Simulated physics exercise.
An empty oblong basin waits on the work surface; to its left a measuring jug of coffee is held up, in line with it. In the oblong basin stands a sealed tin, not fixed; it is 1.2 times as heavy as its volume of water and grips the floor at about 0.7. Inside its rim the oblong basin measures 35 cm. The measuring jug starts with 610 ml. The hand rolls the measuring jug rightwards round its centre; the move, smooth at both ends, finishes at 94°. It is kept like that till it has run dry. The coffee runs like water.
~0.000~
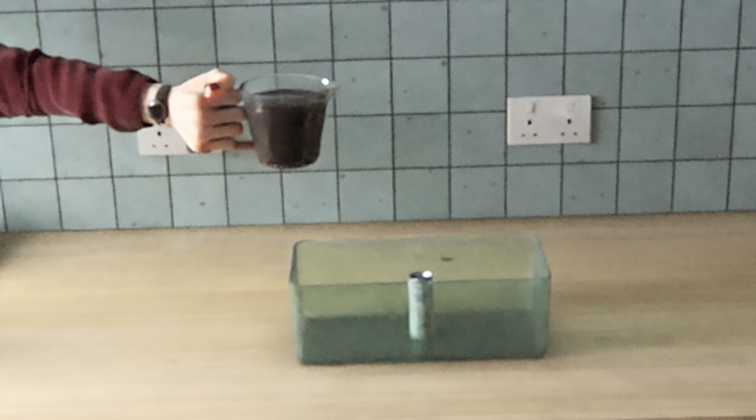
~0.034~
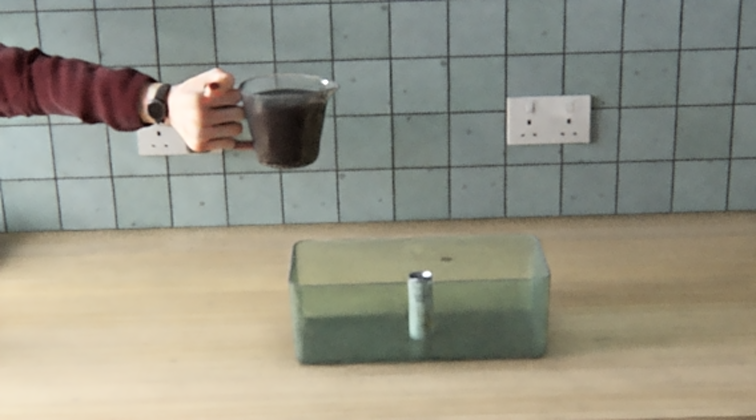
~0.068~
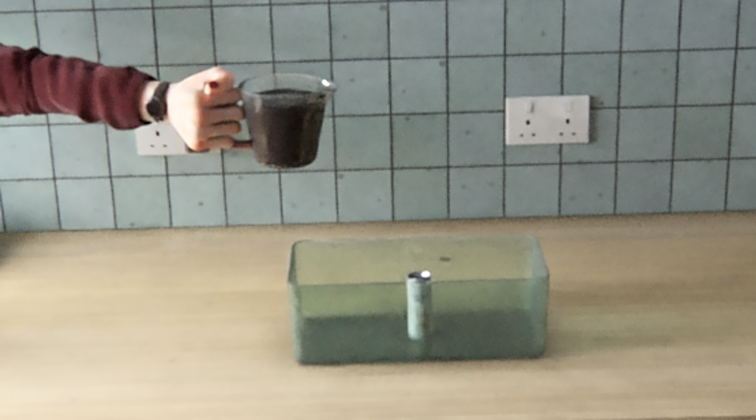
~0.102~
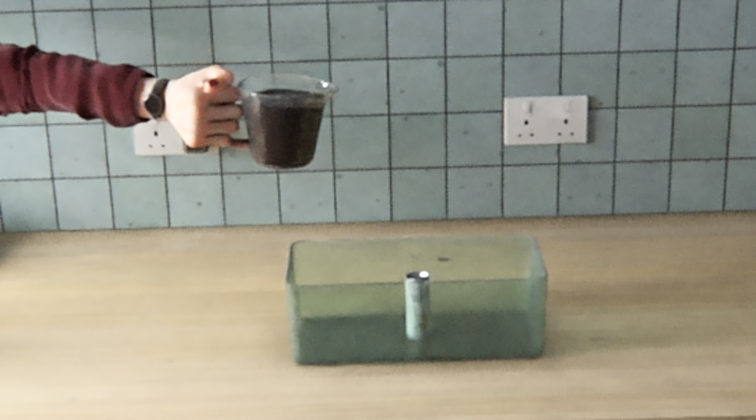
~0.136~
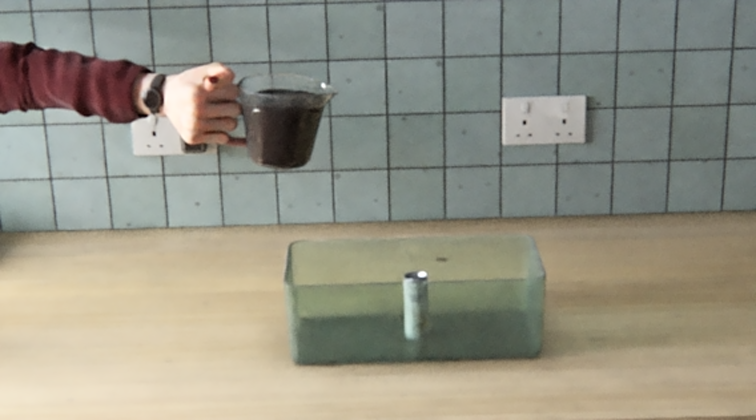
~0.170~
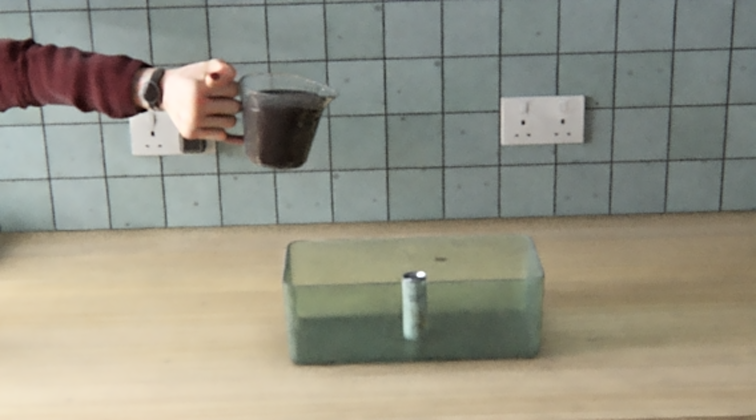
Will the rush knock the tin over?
It topples.
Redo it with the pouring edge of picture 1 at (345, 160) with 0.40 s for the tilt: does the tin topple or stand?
Then it remains upright.
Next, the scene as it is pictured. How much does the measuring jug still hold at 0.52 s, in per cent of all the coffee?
Near 74 in a hundred.
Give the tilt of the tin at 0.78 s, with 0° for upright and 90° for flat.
It is at some 0°.
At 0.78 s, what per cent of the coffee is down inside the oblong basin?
About 48 per cent.
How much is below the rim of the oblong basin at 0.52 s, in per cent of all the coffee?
About 1 per cent.
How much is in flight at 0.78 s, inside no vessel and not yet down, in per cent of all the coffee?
Some 30 per cent.
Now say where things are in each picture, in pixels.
In the first frame, it leans 0°; its right rim is at (340, 85); the coffee meets the walls at (246, 99) and (326, 96); the oblong basin's rim runs from (292, 264) to (544, 257); the tin's top is at (421, 279).
In the second frame, it leans 0°; its right rim is at (340, 86); the coffee meets the walls at (245, 99) and (326, 96).
In the third frame, it leans 2°; its right rim is at (339, 87); the coffee meets the walls at (244, 98) and (326, 97).
In the fourth frame, it leans 3°; its right rim is at (339, 89); the coffee meets the walls at (244, 97) and (325, 98).
In the fifth frame, it leans 6°; its right rim is at (338, 91); the coffee meets the walls at (243, 98) and (324, 98).
In the sixth frame, it leans 9°; its right rim is at (339, 94); the coffee meets the walls at (243, 98) and (325, 98).
By 0.52 s the tilt is 64° and 74 per cent is still to pour; the tin stands where it began.
By 0.78 s the tilt is 93° and 22 per cent is still to pour; the tin stands where it began.
By 1.05 s the tilt is 94° and 2 per cent is still to pour; the tin leans 36°.
By 1.34 s the tilt is 94° and 0 per cent is still to pour; the tin lies on its side.
At rest the tin lies on its side.
